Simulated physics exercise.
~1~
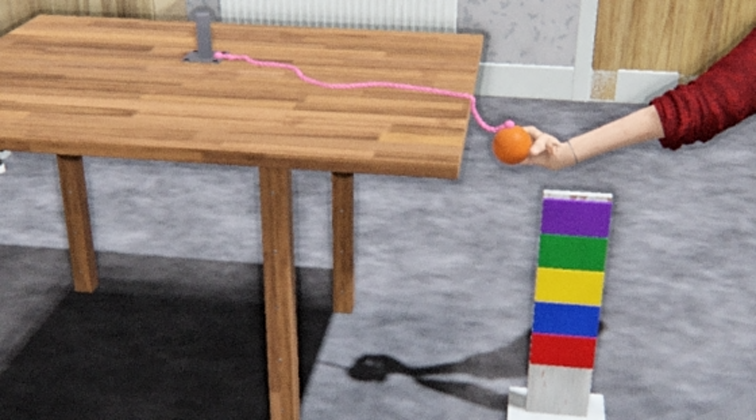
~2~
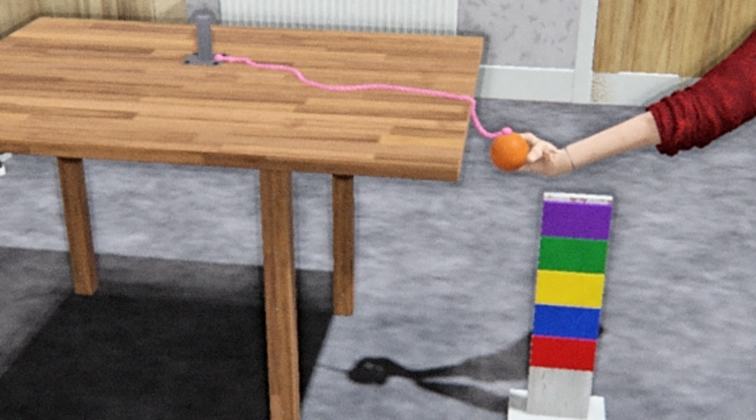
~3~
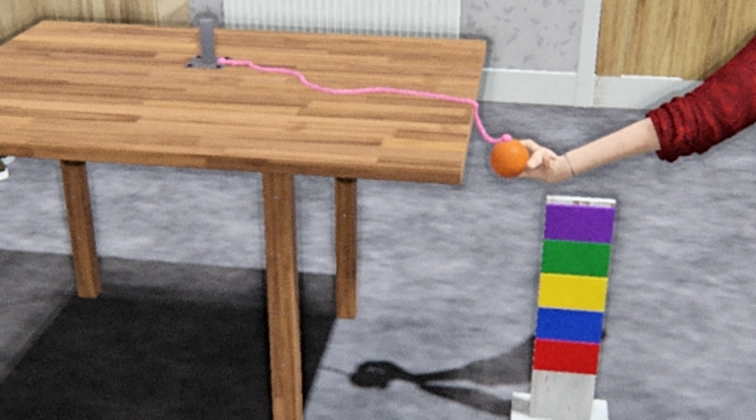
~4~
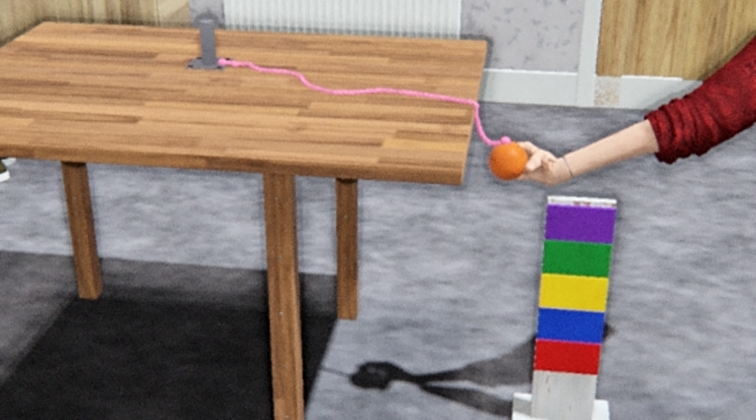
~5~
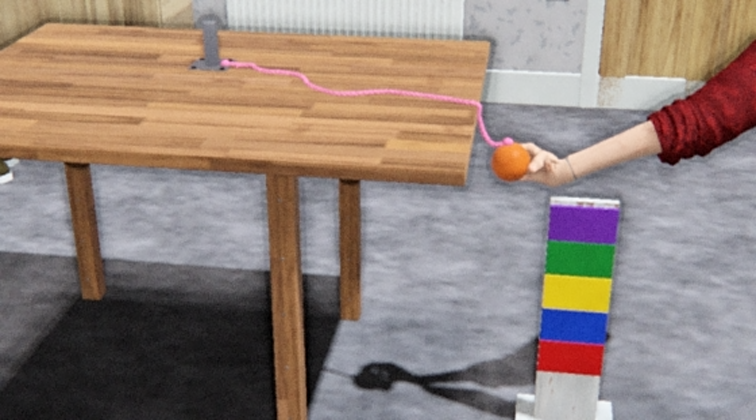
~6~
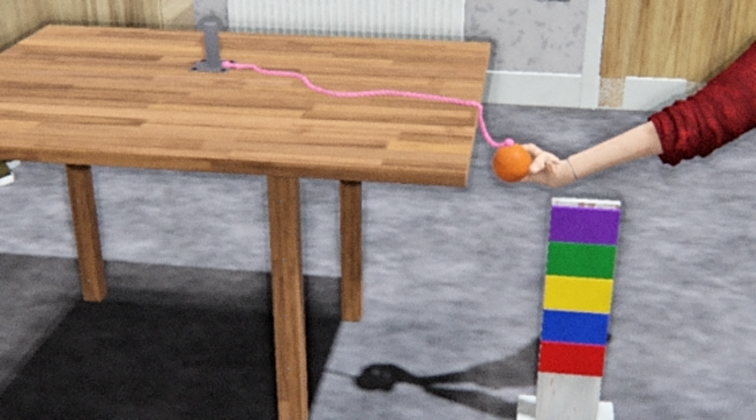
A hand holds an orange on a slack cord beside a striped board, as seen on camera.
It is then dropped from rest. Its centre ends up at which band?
At the purple one.
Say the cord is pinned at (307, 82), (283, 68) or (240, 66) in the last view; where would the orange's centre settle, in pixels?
Pixel places, try by try: (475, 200), (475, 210), (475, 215).
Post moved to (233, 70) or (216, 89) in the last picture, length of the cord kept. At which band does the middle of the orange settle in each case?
Case by case: Green, then green.
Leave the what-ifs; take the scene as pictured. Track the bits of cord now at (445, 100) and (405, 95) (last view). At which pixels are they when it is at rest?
At (480, 106), then (442, 95).
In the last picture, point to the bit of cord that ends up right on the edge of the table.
That point sits at about (445, 100).
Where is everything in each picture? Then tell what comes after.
In the first picture, orange (512, 145); purple (576, 219); green (572, 254); yellow (569, 288); blue (566, 321); red (563, 352).
In the second picture, orange (509, 152); cord through (241, 60) (292, 70) (322, 87) (392, 88) (455, 97).
In the third picture, orange (509, 159).
In the fourth picture, orange (508, 161); cord through (244, 64) (295, 74) (326, 91) (395, 92) (458, 101).
In the fifth picture, orange (511, 162).
In the sixth picture, orange (512, 163); cord through (248, 67) (299, 77) (330, 93) (399, 94) (462, 103).
Early on, orange near (495, 209); level with purple.
Midway, orange near (455, 205); level with purple.
Near the end, orange near (483, 214); level with purple.
Finally, orange near (474, 214); level with purple. Its middle rests at the purple band.
